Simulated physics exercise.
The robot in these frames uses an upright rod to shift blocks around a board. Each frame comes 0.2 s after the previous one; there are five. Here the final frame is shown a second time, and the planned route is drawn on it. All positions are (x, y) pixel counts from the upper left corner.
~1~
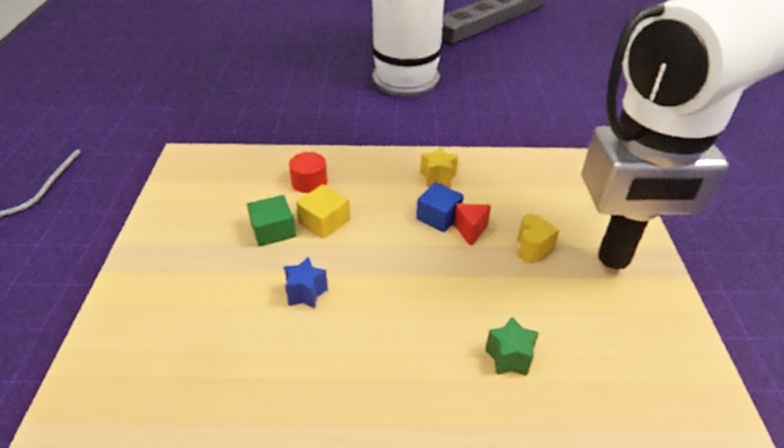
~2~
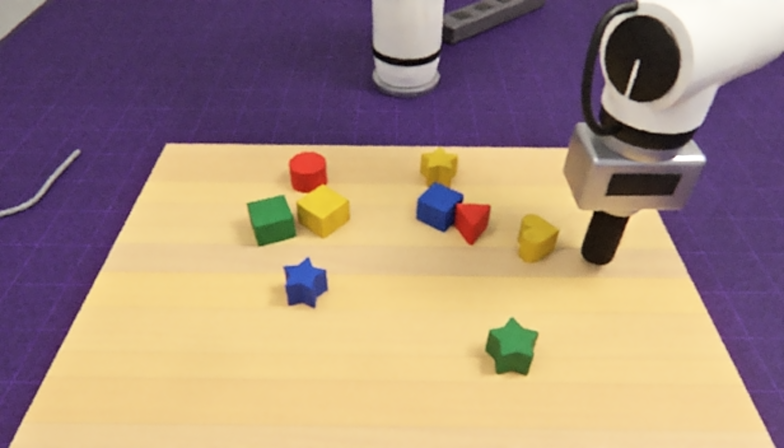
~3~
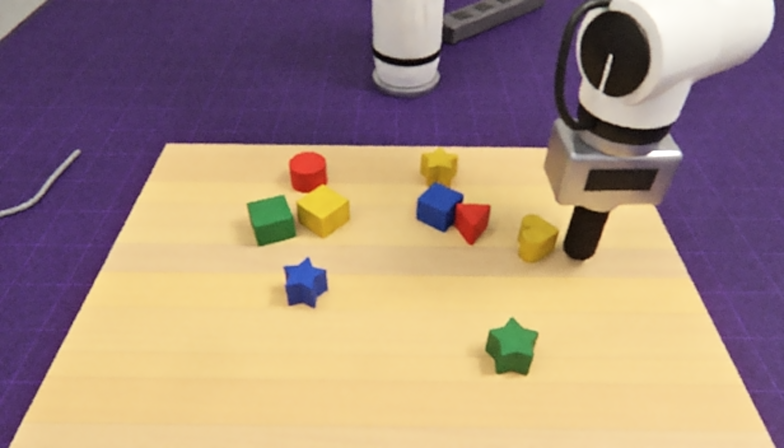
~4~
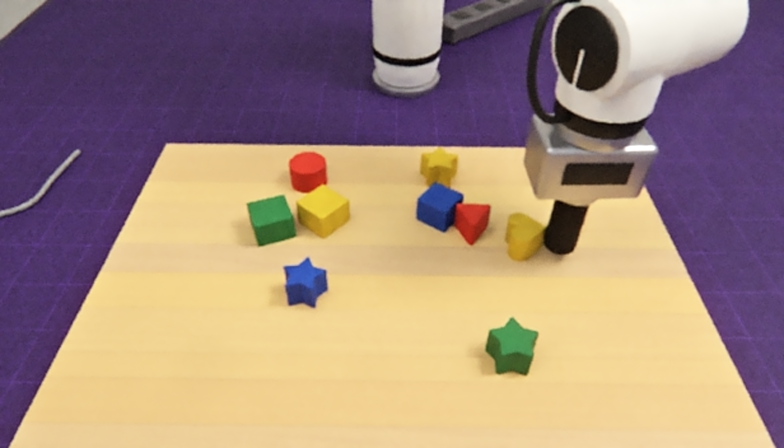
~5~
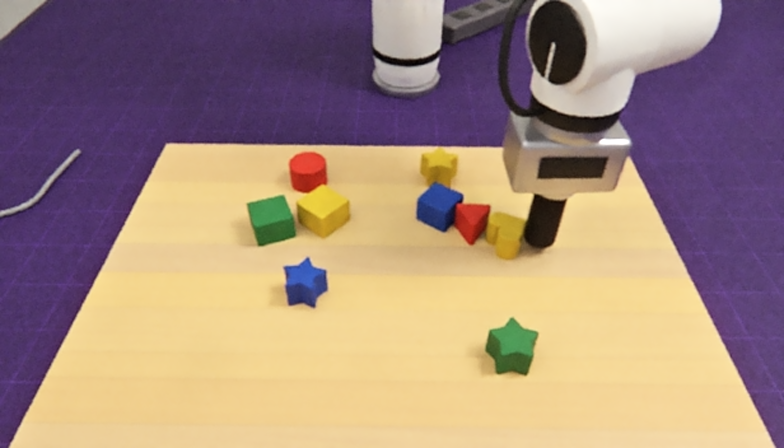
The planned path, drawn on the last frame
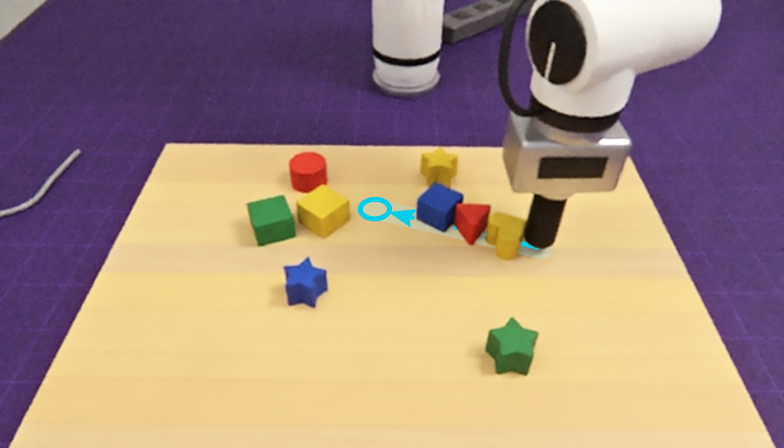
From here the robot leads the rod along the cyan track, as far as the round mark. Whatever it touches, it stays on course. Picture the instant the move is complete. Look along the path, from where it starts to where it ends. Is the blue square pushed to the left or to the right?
It heads right.
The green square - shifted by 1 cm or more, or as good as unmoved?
At the end, its place is the same.
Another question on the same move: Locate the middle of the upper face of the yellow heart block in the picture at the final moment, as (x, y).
The middle of its upper face will lie at (457, 229).
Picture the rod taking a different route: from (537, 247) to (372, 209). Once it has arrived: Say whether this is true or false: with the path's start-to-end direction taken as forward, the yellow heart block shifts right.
False.
The drawn path runs straight from (537, 247) to (375, 209).
The first path, step by step. One third of the way, rod at (481, 225); blue square at (425, 189); red triangular block at (447, 208), turned 40° clockwise; yellow heart block at (464, 229), turned 70° anticlockwise.
Two thirds of the way, rod at (427, 213); blue square at (388, 170), turned 20° clockwise; red triangular block at (395, 191), turned 65° clockwise; yellow heart block at (457, 229), turned 95° anticlockwise.
At the end, rod at (375, 201); green square not moved; red round block not moved; yellow square not moved; blue square at (381, 166), turned 65° clockwise; red triangular block at (352, 180), turned 125° clockwise; yellow heart block at (457, 229), turned 95° anticlockwise.
